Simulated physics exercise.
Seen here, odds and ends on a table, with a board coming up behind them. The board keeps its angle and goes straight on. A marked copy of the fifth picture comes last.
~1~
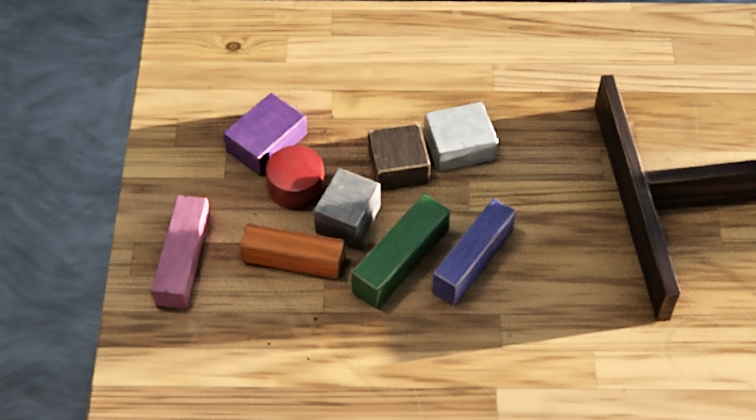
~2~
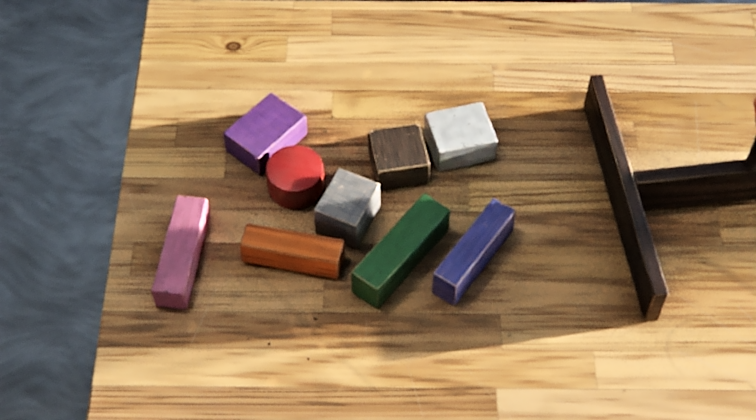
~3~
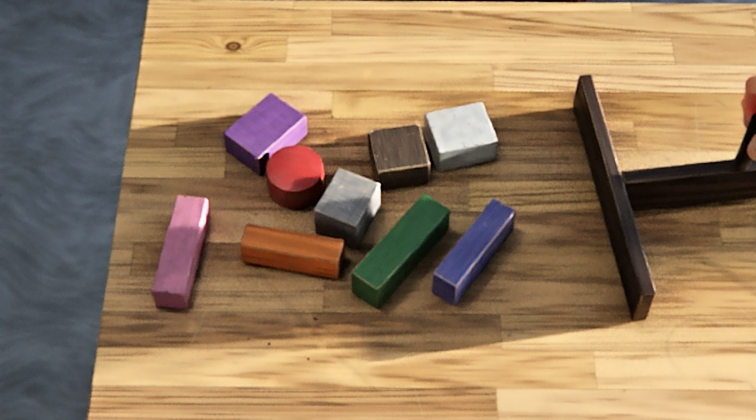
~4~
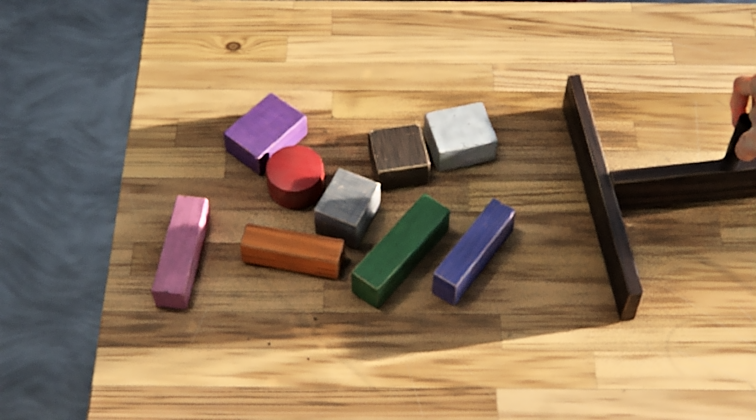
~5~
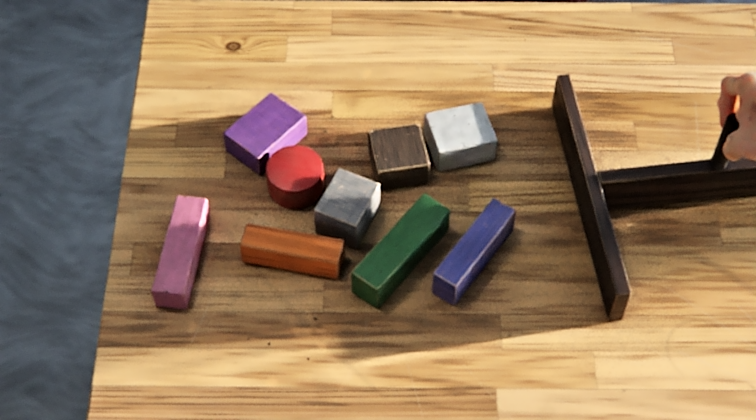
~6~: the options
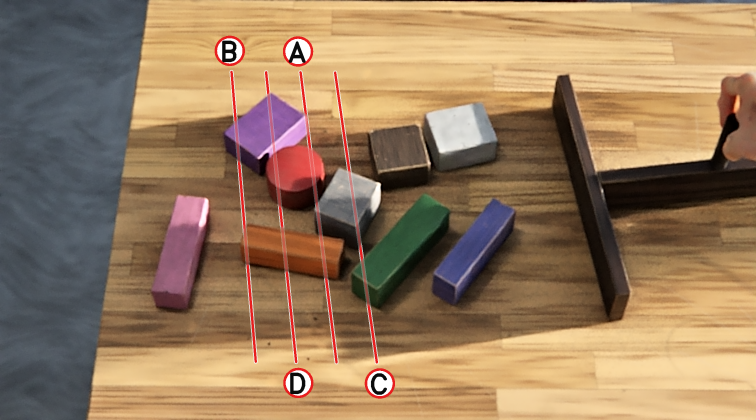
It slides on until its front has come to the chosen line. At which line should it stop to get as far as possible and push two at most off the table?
It should halt at B.
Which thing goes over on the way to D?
The pink bar goes over.
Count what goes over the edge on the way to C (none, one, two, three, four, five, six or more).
The count is none.
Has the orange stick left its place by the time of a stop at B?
By then, yes.
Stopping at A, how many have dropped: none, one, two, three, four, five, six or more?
By then, none.
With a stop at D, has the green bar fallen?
No.
On the marked copy, A at (317, 206); B at (243, 206); C at (354, 206); D at (280, 206).
With B. Early on, board (466, 176); blue bar (444, 265); green bar (394, 250).
Further on, board (342, 175); pink bar (158, 254); red tin (199, 199).
At the end, board (246, 175); pink bar over the edge; red tin over the edge; two fallen.
As for the rest, A is within the limit but short; C is within the limit but short; D is within the limit but short.
